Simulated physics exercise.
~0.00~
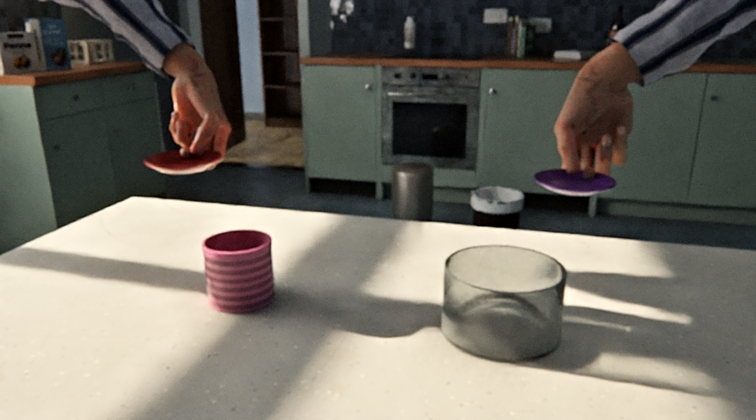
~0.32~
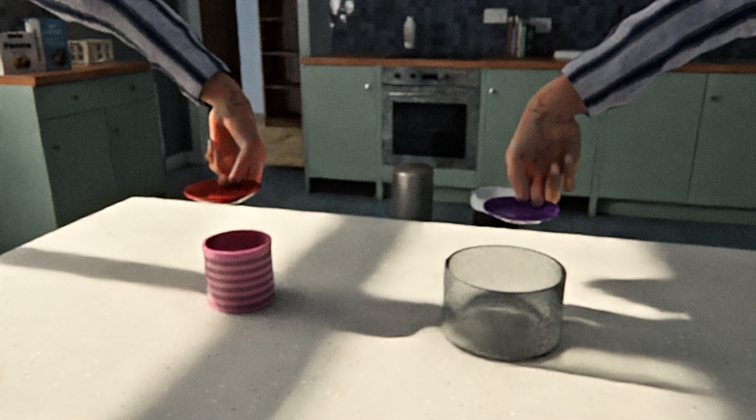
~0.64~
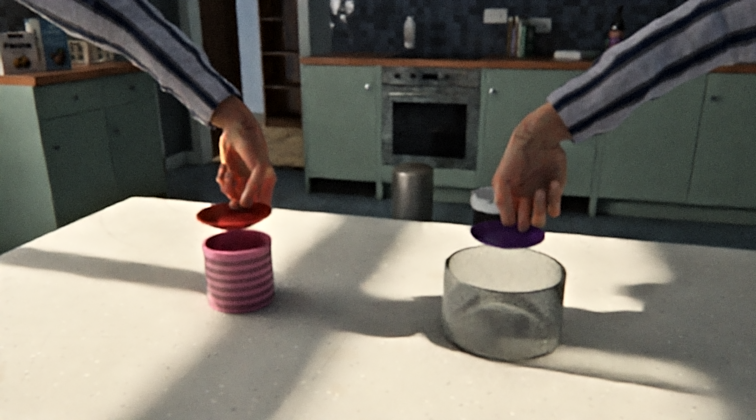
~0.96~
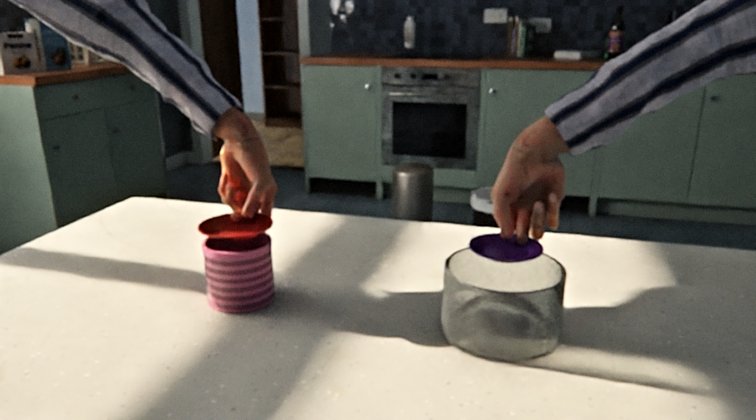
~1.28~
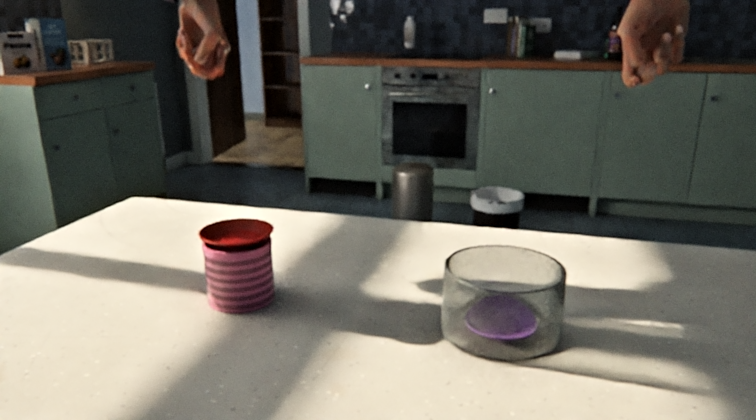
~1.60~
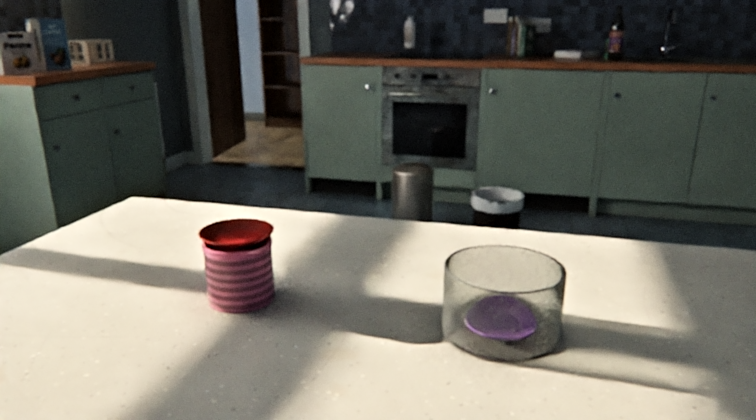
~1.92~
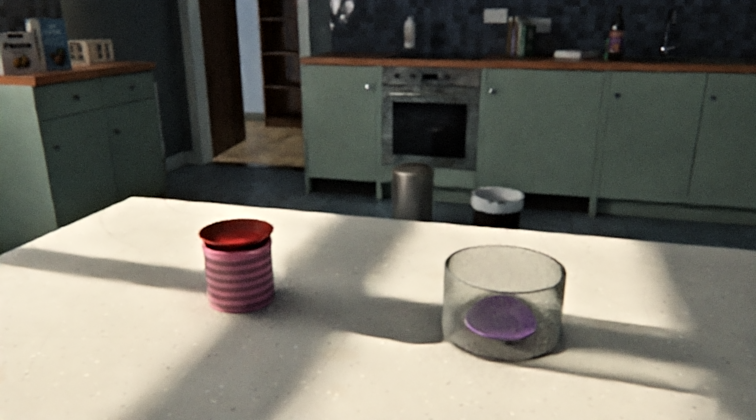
A red plate and a purple plate were lowered by two hands over a striped pink jar and a wide clear glass container, then released; the red one stayed resting on the jar's rim, while the purple one dropped inside the glass.
